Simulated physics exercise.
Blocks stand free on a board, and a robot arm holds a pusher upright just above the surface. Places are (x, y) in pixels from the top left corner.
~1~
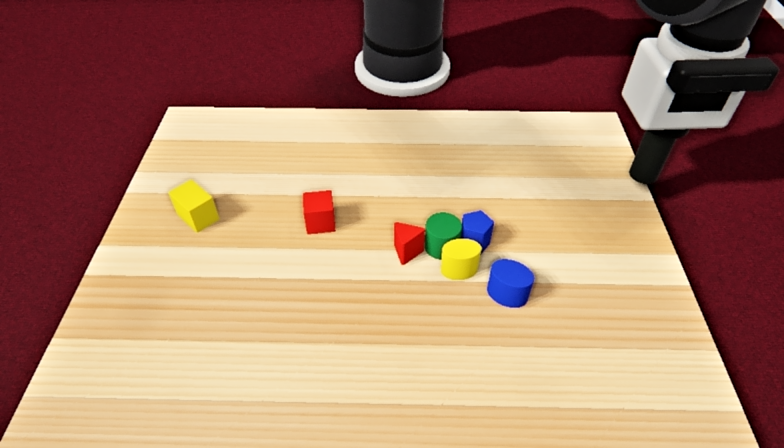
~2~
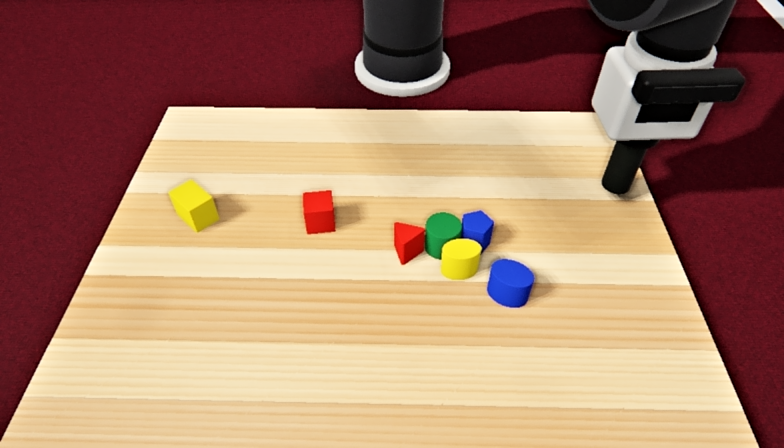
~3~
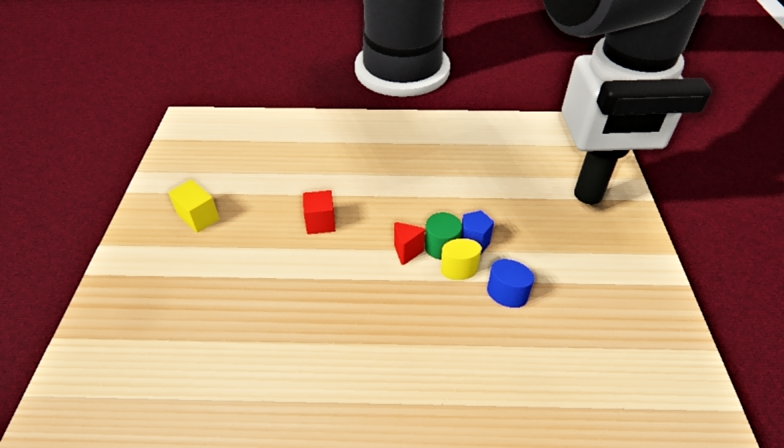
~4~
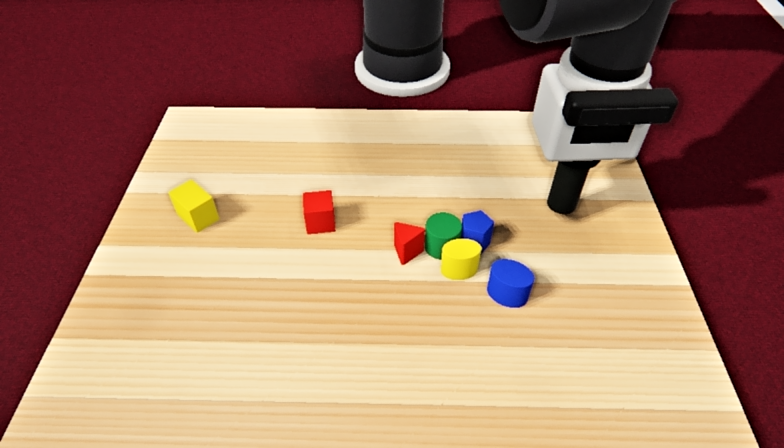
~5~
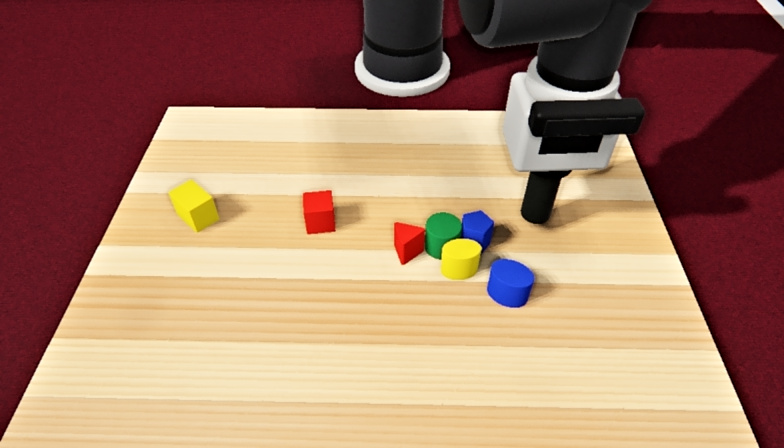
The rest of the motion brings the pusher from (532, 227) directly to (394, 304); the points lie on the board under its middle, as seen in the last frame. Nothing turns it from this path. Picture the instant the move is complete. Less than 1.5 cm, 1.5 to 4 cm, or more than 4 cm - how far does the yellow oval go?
Final distance: More than 4 cm.
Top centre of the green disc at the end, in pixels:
By then it is at (403, 216).
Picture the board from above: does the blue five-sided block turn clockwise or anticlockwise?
Viewed from the top, it goes clockwise.
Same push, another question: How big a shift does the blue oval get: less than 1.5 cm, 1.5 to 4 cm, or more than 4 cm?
Distance: Below 1.5 cm.
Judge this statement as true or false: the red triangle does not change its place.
It is false.
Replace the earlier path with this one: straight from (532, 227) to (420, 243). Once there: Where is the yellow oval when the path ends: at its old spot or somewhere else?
Displaced, by a centimetre or more.
The first path, step by step. One third of the way, pusher at (492, 239); red triangle at (394, 232), turned 20° anticlockwise; green disc at (428, 224); blue five-sided block at (461, 227), turned 15° clockwise.
Two thirds of the way, pusher at (445, 265); red triangle at (380, 229), turned 85° anticlockwise; green disc at (403, 217); yellow oval at (419, 273); blue five-sided block at (422, 239), turned 90° clockwise.
At the end, pusher at (394, 292); red triangle at (380, 229), turned 85° anticlockwise; green disc at (403, 216); yellow oval at (368, 302), turned 15° clockwise; blue five-sided block at (419, 240), turned 100° clockwise; blue oval not moved.
